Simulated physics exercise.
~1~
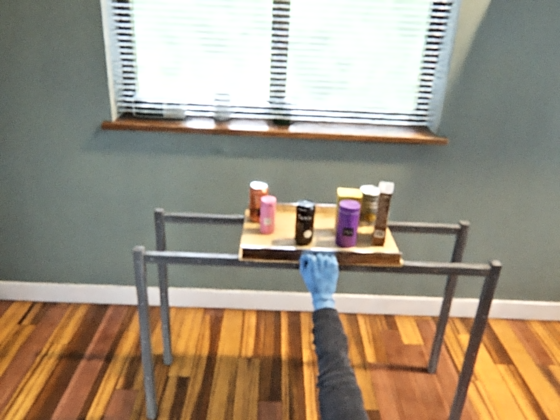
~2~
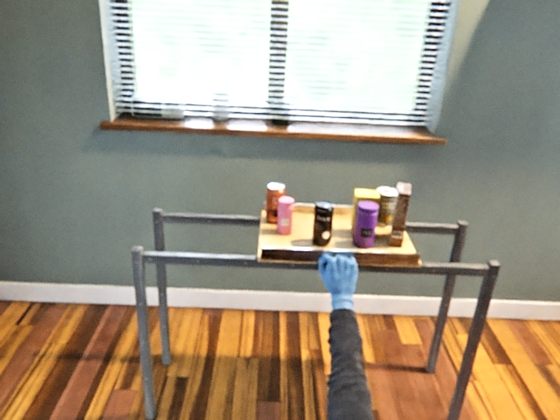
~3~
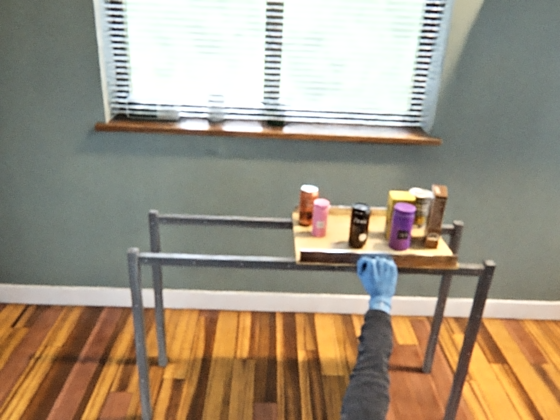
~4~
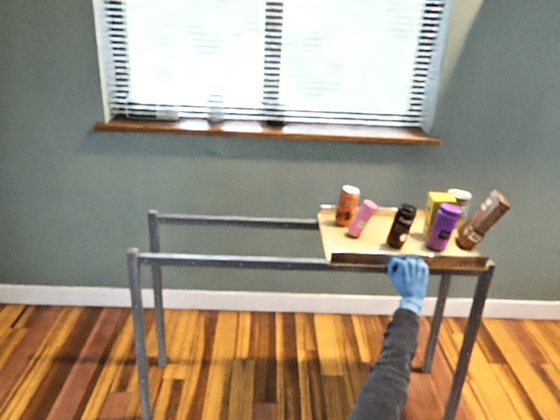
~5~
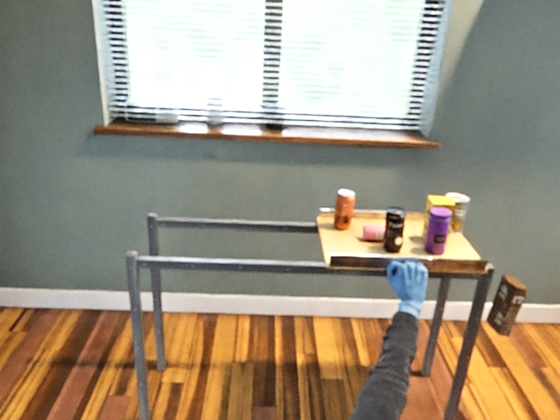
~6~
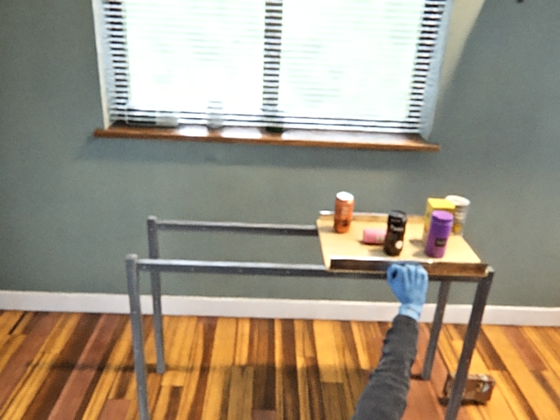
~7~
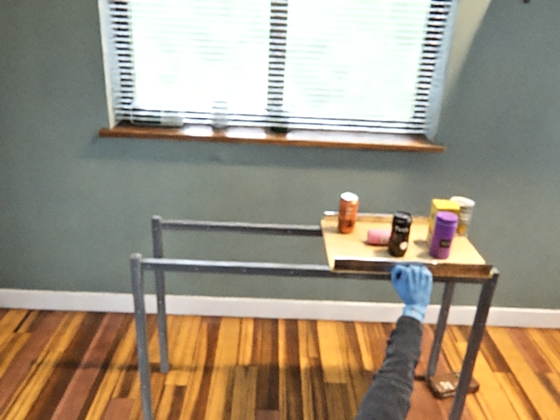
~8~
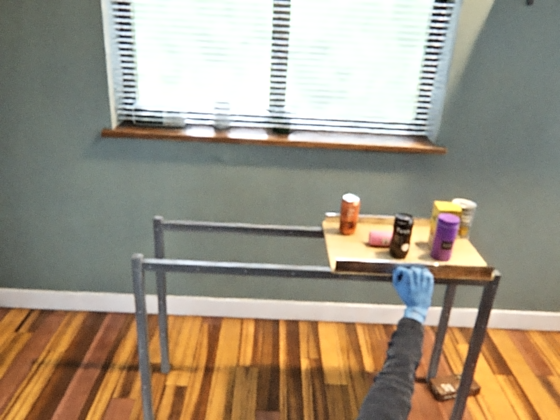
A gloved hand pushes a tray right until it stops, toppling a pink shaker and dropping a brown packet.
